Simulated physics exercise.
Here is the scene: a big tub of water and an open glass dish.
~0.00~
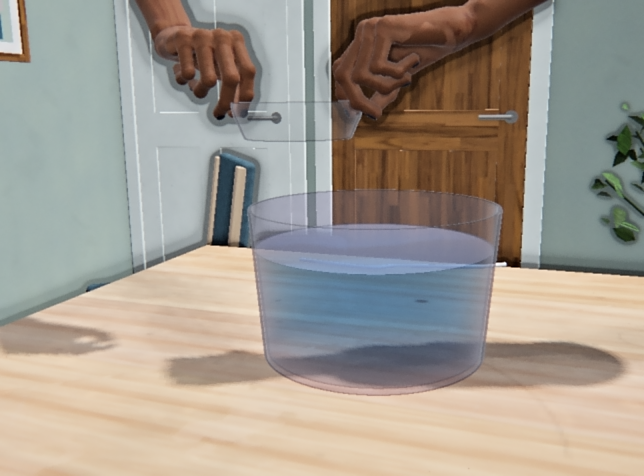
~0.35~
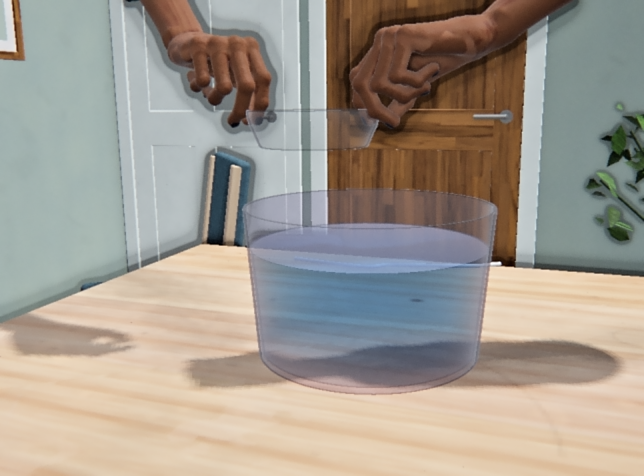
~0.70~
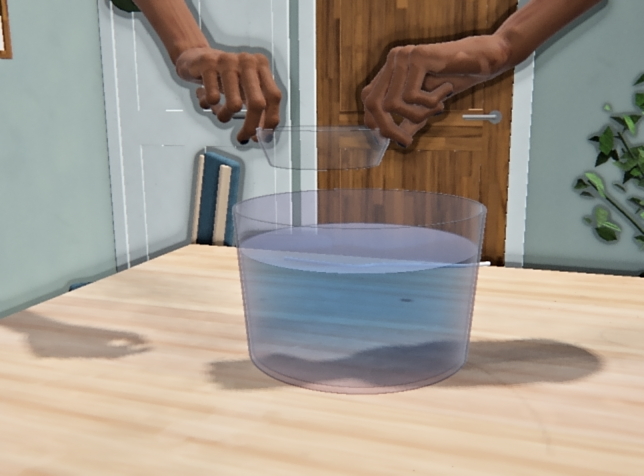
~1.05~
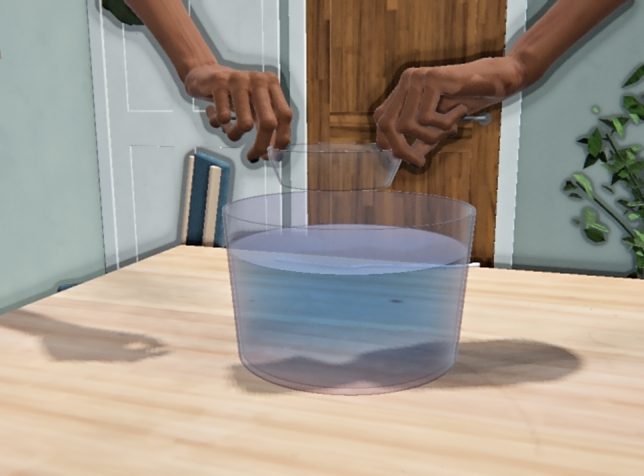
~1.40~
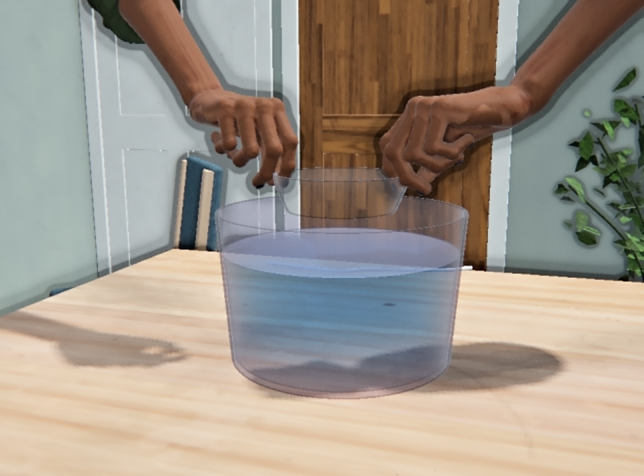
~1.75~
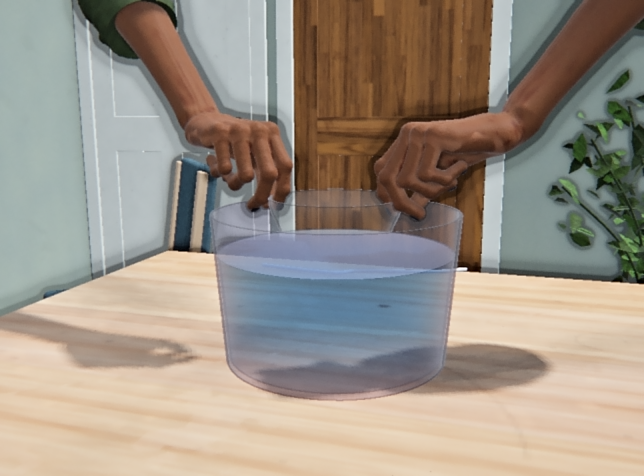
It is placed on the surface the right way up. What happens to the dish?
It floats.
After 2.2 s, the dish dips into the water.
After 2.8 s, it bobs and steadies.
After 5.0 s, the dish floats with about half of its side showing.
